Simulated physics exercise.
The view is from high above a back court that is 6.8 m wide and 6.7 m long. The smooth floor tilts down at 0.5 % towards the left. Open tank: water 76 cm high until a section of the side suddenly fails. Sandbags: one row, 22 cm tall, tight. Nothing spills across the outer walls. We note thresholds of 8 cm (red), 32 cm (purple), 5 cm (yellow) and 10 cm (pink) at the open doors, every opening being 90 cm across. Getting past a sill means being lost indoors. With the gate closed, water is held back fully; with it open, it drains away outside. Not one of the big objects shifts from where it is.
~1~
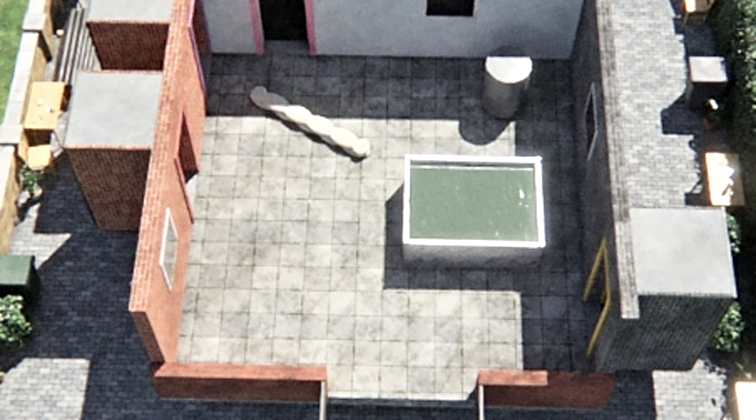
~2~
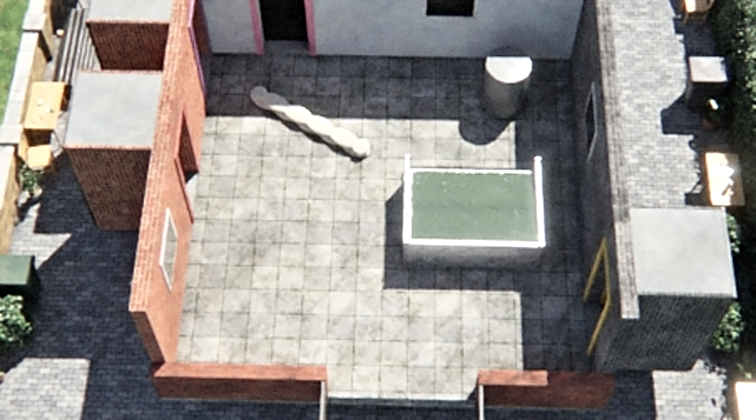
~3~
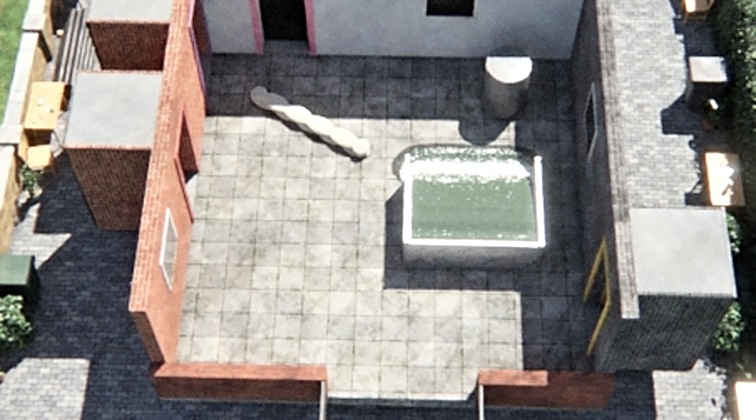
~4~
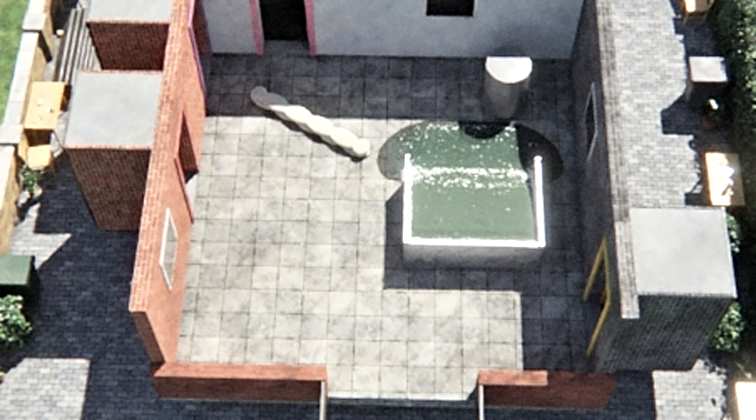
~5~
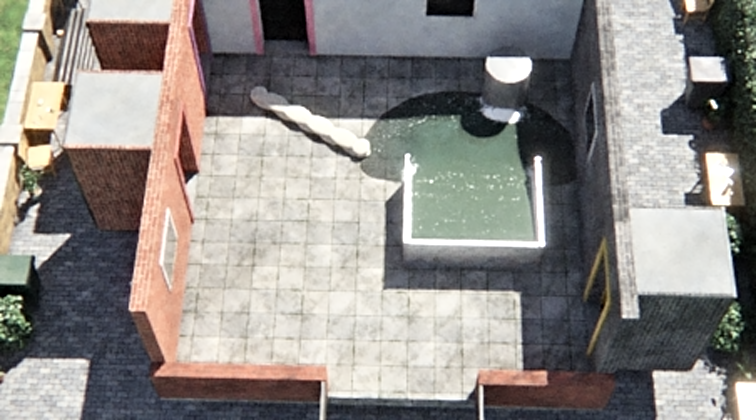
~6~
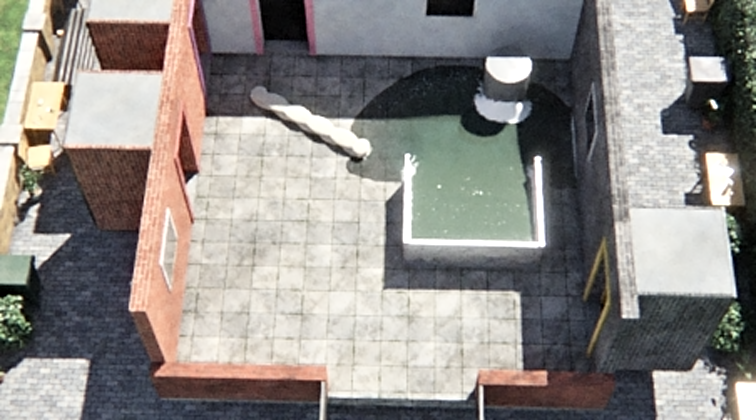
A grey-paved back court with brick side walls and a pale far wall is seen from high above by an unmoving camera. A white-rimmed tank of green water sits right of centre, with a pale twisted column lying to its upper left and a grey cylinder standing behind it. The tank's far side opens, and foaming water pours out, fanning darkly over the paving and washing round the cylinder.
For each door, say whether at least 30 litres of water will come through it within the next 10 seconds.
One by one: For the red door I'd say within the limit; for the purple door I'd say within the limit; for the yellow door I'd say within the limit; for the pink door I'd say above the limit.
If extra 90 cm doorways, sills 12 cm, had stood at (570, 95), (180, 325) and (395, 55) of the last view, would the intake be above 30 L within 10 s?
First doorway gets there, second falls short, third gets there.
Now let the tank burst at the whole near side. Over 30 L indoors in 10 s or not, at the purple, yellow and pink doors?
Purple: Within the limit; yellow: Exceeding the limit; pink: Within the limit.
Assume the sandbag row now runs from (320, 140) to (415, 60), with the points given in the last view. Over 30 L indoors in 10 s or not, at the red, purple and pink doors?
Red within the limit, purple within the limit, pink within the limit.
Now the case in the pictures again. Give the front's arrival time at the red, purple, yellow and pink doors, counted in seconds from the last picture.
So red at 2.8 s, purple at 1.8 s, yellow at 3.2 s, and pink at 1.0 s.
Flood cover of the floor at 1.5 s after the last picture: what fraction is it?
Close to 30 in a hundred parts are wet.
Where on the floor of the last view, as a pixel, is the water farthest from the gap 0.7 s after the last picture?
Near (326, 55).
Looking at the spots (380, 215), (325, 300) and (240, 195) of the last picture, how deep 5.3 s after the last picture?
About 2, 2 and 4 cm respectively.
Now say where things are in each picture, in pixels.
In the first frame, still water, 76 cm deep, in the open tank at (473, 202).
In the second frame, the front is at a hidden place, 1.1 m from the gap on the open tank's far side; 0.4 m2 of floor is under water; 76 cm left at the back of the open tank.
In the third frame, the front is at (541, 163), 1.4 m from the gap on the open tank's far side; 1.7 m2 of floor is under water; 71 cm left at the back of the open tank.
In the fourth frame, the front is at (550, 149), 1.7 m from the gap on the open tank's far side; 3.3 m2 of floor is under water; 65 cm left at the back of the open tank.
In the fifth frame, water pours out on the open tank's far side and has run 2.1 m, to (558, 128); typically 10 cm deep outside, 64 cm at the open tank's back.
In the sixth frame, the front is at (438, 70), 2.6 m from the gap on the open tank's far side; 7.5 m2 of floor is under water; 58 cm left at the back of the open tank.
Then, 0.7 s after the last picture water covers 25 % of the floor and is deepest (48 cm) near (438, 57); red door not reached, purple door not reached, yellow door not reached, pink door not reached.
Then, 1.5 s after the last picture water covers 30 % of the floor and is deepest (41 cm) near (514, 59); red door not reached, purple door not reached, yellow door not reached, pink door 15 cm at the sill, 0 L in.
Then, 2.8 s after the last picture water covers 40 % of the floor and is deepest (38 cm) near (213, 53); red door 2 cm at the sill, 0 L in, purple door 29 cm at the sill, 7 L in, yellow door not reached, pink door 10 cm at the sill, 6 L in.
Then, 5.3 s after the last picture water covers 80 % of the floor and is deepest (20 cm) near (213, 53); red door 5 cm at the sill, 0 L in, purple door 19 cm at the sill, 10 L in, yellow door 5 cm at the sill, 1 L in, pink door 18 cm at the sill, 62 L in.
Then, 9.3 s after the last picture water covers 95 % of the floor and is deepest (12 cm) near (176, 369); red door 3 cm at the sill, 0 L in, purple door 9 cm at the sill, 10 L in, yellow door 3 cm at the sill, 2 L in, pink door 8 cm at the sill, 89 L in.
